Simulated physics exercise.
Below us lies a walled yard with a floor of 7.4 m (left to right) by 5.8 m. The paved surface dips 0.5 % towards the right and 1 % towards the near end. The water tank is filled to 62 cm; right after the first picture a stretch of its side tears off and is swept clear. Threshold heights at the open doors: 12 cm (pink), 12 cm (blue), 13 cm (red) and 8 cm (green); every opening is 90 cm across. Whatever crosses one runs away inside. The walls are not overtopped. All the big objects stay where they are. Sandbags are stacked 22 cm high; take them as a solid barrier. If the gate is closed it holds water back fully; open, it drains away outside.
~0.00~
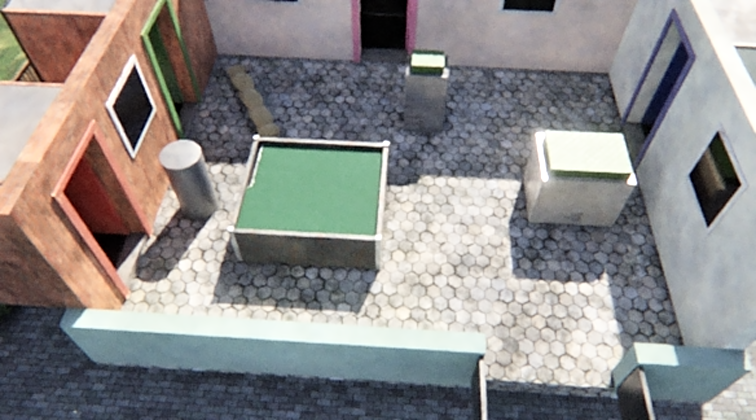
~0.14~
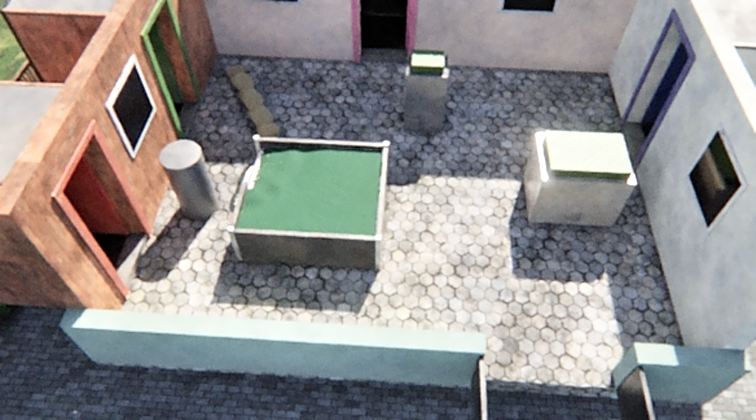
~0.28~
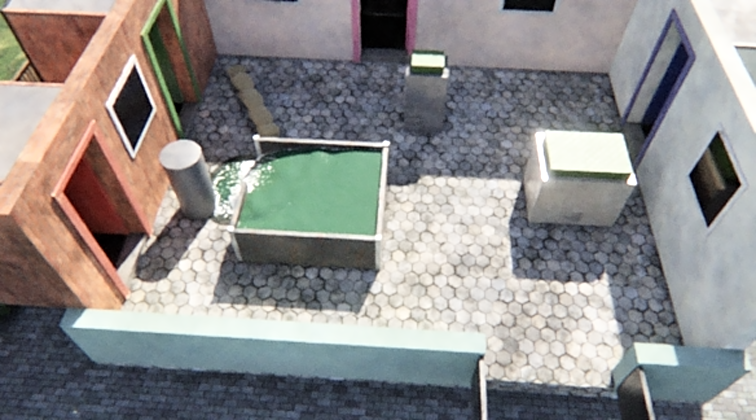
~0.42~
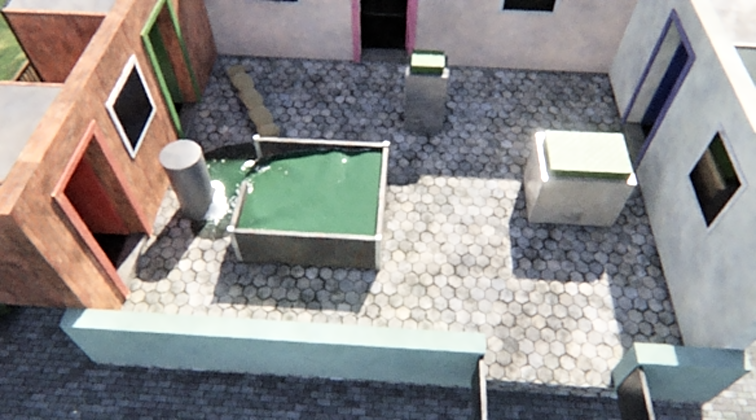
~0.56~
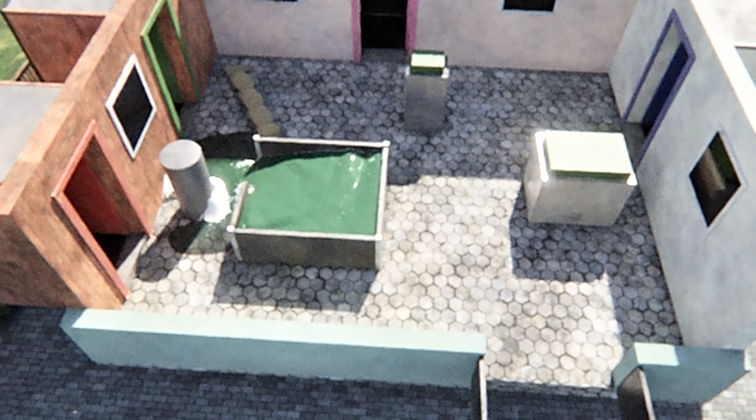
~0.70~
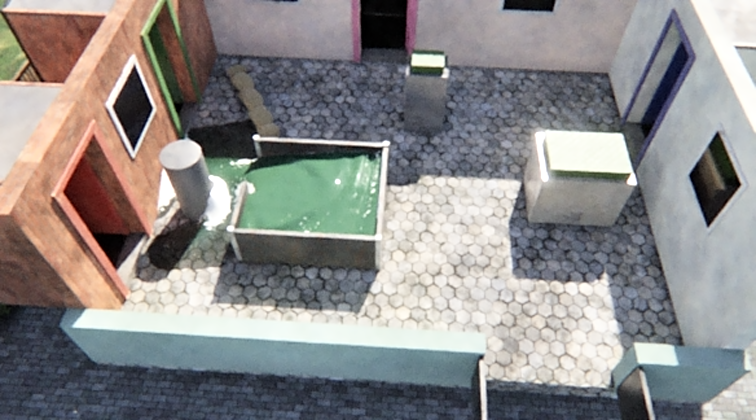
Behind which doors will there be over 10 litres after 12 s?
Door by door: At the pink door it keeps below the limit; at the blue door it does not reach the limit; at the red door it does not reach the limit; at the green door it passes the limit.
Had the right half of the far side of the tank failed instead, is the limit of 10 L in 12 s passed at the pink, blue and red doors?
Against that limit: Pink past it, blue not over, red below.
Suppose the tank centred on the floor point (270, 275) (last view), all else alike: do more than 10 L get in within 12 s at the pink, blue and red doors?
Against that limit: Pink below, blue not over, red above.
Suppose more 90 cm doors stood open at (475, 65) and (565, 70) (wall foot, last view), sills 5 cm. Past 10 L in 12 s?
In that order: Under, below.
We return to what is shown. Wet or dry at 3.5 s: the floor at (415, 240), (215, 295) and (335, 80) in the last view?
In turn: Not reached, flooded, under water.
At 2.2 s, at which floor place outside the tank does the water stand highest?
Near (218, 56).
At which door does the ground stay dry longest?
It is the blue one.
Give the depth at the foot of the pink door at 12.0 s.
About 1.0 cm.
After 1.4 s water covers 15 % of the floor and is deepest (44 cm) near (223, 199); pink door not reached, blue door not reached, red door 5 cm at the sill, 0 L in, green door 18 cm at the sill, 5 L in.
After 2.2 s water covers 20 % of the floor and is deepest (44 cm) near (218, 56); pink door not reached, blue door not reached, red door 5 cm at the sill, 0 L in, green door 17 cm at the sill, 38 L in.
After 3.5 s water covers 35 % of the floor and is deepest (27 cm) near (216, 62); pink door 3 cm at the sill, 0 L in, blue door not reached, red door 5 cm at the sill, 0 L in, green door 13 cm at the sill, 69 L in.
After 7.0 s water covers 80 % of the floor and is deepest (14 cm) near (223, 199); pink door 2 cm at the sill, 0 L in, blue door 4 cm at the sill, 0 L in, red door 4 cm at the sill, 0 L in, green door 11 cm at the sill, 127 L in.
After 12.0 s water covers 90 % of the floor and is deepest (10 cm) near (678, 373); pink door 1 cm at the sill, 0 L in, blue door 6 cm at the sill, 0 L in, red door 5 cm at the sill, 0 L in, green door 6 cm at the sill, 137 L in.
